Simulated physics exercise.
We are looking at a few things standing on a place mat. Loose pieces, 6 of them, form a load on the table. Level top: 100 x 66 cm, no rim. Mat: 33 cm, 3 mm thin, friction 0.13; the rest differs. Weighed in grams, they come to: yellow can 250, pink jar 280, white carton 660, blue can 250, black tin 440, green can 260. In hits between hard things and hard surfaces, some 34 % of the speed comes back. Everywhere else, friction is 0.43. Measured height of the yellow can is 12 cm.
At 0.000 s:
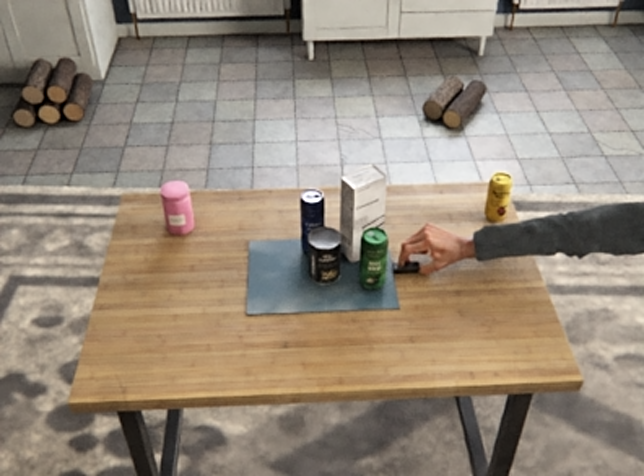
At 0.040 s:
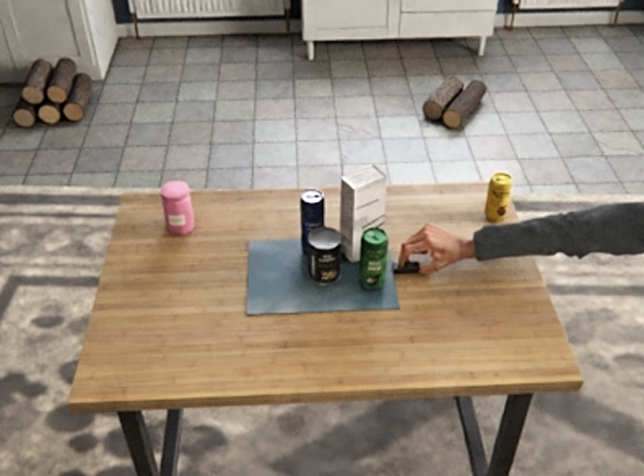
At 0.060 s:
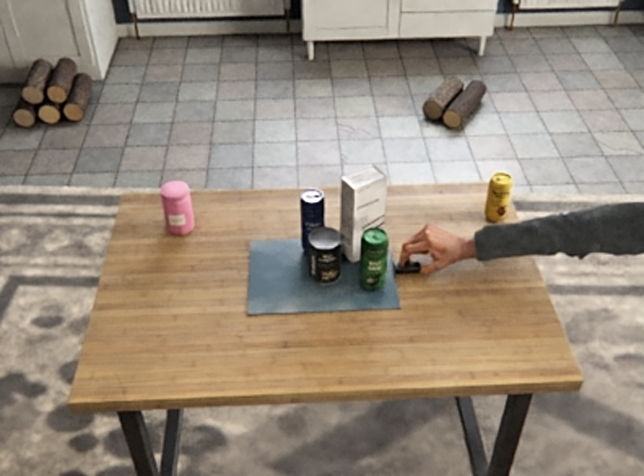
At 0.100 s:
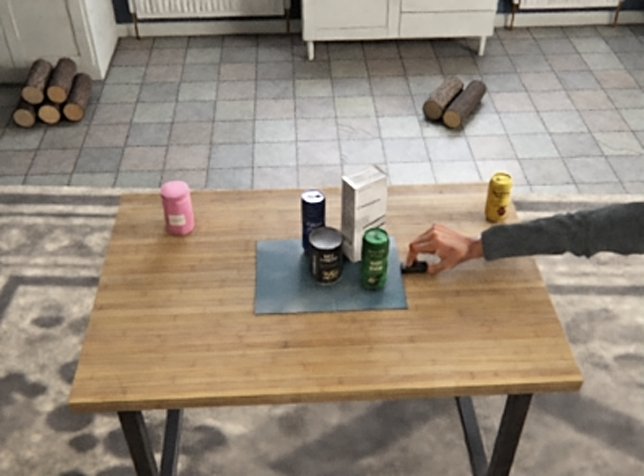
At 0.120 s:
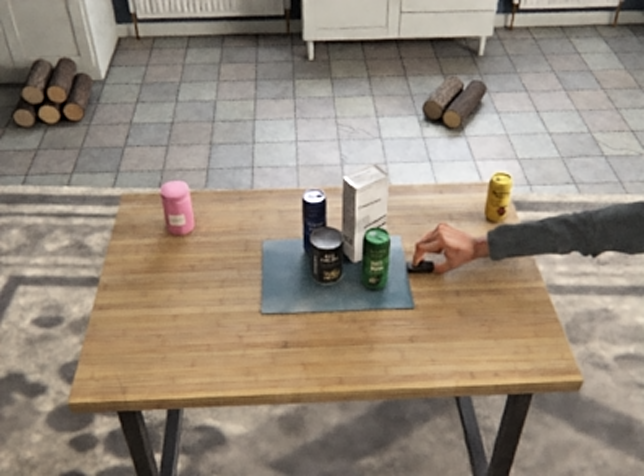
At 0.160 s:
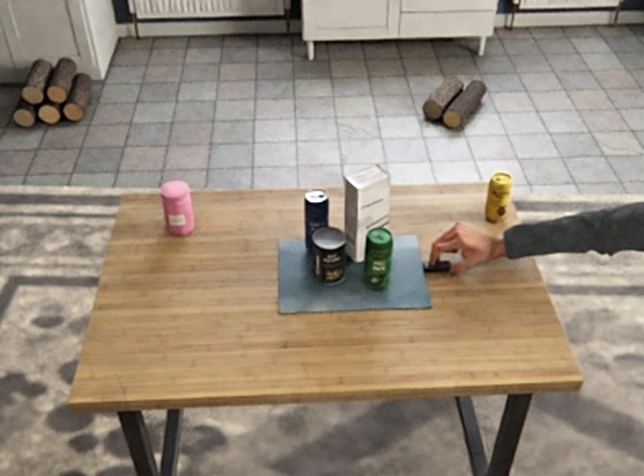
A hand pulls a mat right from under cans and a carton, which shift slightly.
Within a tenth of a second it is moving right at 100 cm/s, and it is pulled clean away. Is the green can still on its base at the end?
Looks like it takes a spill.
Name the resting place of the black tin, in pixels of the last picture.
About (373, 255).
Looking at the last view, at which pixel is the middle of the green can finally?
It stops at about (518, 269).
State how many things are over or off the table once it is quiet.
Count: 1.
By 0.36 s, 27 cm of pull; green can 7 cm from its spot near (405, 259); black tin 7 cm from its spot; blue can 6 cm from its spot.
By 0.46 s, 37 cm of pull; green can 12 cm from its spot near (427, 258); blue can tilted 10°; white carton 11 cm from its spot.
By 0.66 s, 57 cm of pull; green can tilted 10° near (476, 256); white carton tilted 5°; black tin 11 cm from its spot.
By 0.96 s, 85 cm of pull; green can on its side near (516, 268); white carton tilted 5°; black tin 11 cm from its spot.
When it is over (1.8 s), lying over on the table, green can; not toppled but over 6 cm from the start, white carton and black tin; the other 3 within 6 cm of the start. End places, in pixels of the last picture, green can near (518, 269).
